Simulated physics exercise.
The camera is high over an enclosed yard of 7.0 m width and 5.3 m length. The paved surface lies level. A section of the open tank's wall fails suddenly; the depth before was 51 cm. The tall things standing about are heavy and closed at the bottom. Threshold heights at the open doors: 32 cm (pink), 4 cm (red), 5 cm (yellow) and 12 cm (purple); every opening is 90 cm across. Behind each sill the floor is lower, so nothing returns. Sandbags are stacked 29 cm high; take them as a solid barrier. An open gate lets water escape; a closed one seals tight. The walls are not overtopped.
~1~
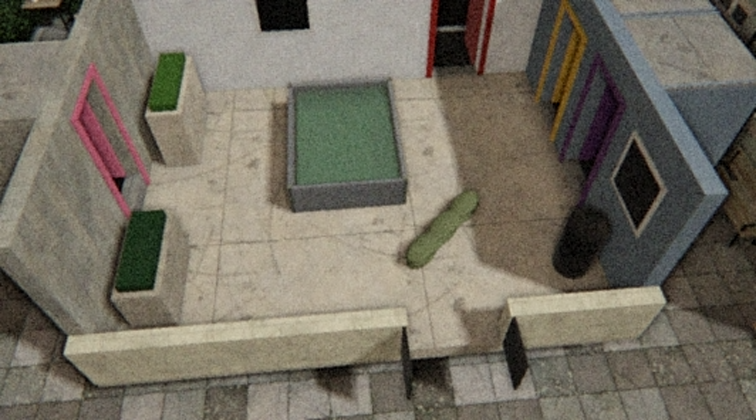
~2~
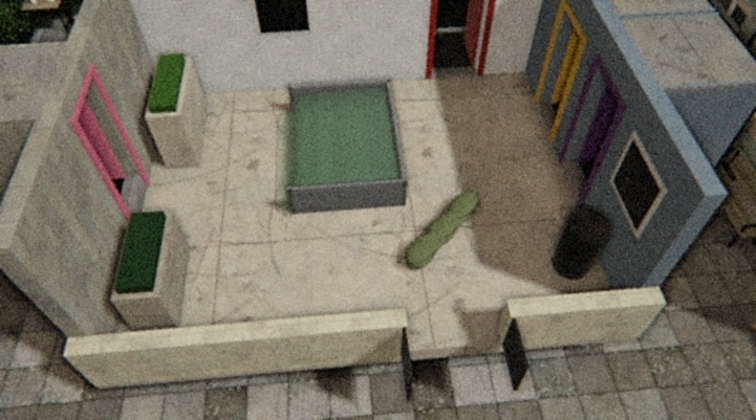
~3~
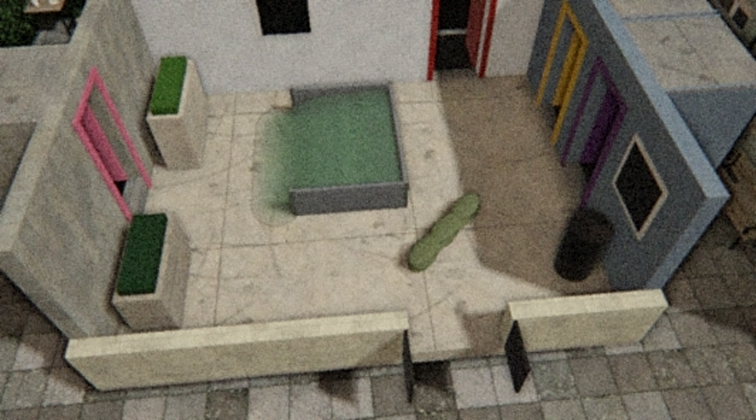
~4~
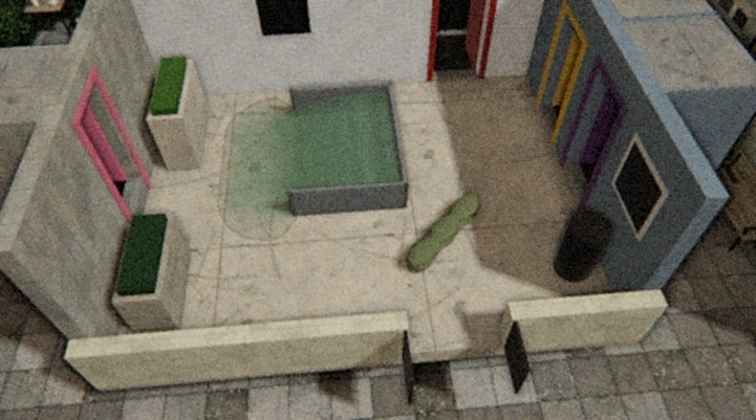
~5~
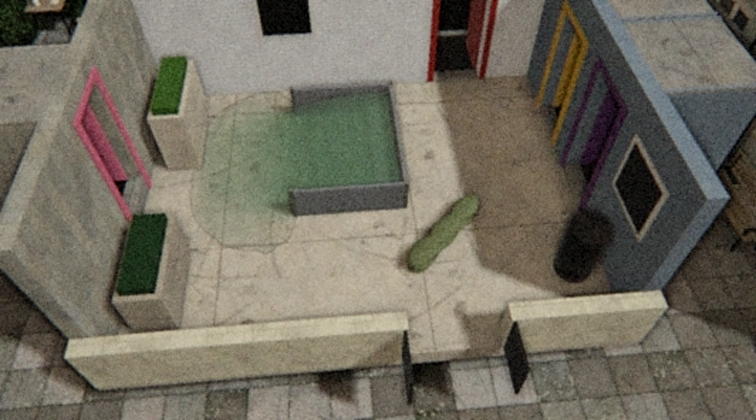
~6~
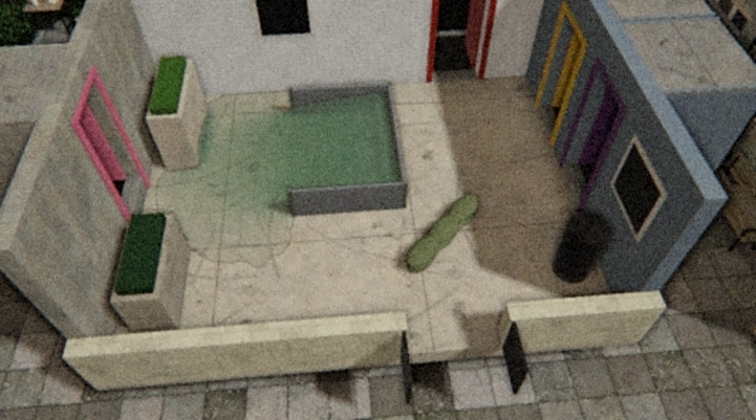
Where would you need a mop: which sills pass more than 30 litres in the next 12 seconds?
The water let in: At the pink door it keeps below the limit; at the red door it stays under the limit; at the yellow door it keeps below the limit; at the purple door it stays under the limit.
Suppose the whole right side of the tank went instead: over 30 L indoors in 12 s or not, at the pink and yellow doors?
Then: Pink under, yellow past it.
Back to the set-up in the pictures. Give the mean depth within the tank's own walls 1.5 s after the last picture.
Roughly 15 cm on average.
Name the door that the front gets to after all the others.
It is the purple one.
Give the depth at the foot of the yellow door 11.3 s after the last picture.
About 5.0 cm.
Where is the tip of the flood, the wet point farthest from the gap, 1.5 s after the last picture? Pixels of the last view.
Near (112, 362).
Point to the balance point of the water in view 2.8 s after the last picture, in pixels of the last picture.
At about (239, 178).
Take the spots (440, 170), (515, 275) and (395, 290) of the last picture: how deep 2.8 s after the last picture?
About 0, 0 and 0 cm.
Then, 0.7 s after the last picture water covers 25 % of the floor and is deepest (36 cm) near (208, 153); pink door 31 cm at the sill, 0 L in, red door not reached, yellow door not reached, purple door not reached.
Then, 1.5 s after the last picture water covers 30 % of the floor and is deepest (35 cm) near (140, 231); pink door 30 cm at the sill, 1 L in, red door not reached, yellow door not reached, purple door not reached.
Then, 2.8 s after the last picture water covers 45 % of the floor and is deepest (30 cm) near (159, 141); pink door 22 cm at the sill, 1 L in, red door not reached, yellow door not reached, purple door not reached.
Then, 6.3 s after the last picture water covers 80 % of the floor and is deepest (12 cm) near (606, 297); pink door 6 cm at the sill, 1 L in, red door 4 cm at the sill, 1 L in, yellow door 7 cm at the sill, 4 L in, purple door 6 cm at the sill, 0 L in.
Then, 11.3 s after the last picture water covers 95 % of the floor and is deepest (13 cm) near (159, 141); pink door 8 cm at the sill, 1 L in, red door 5 cm at the sill, 2 L in, yellow door 5 cm at the sill, 9 L in, purple door 6 cm at the sill, 0 L in.
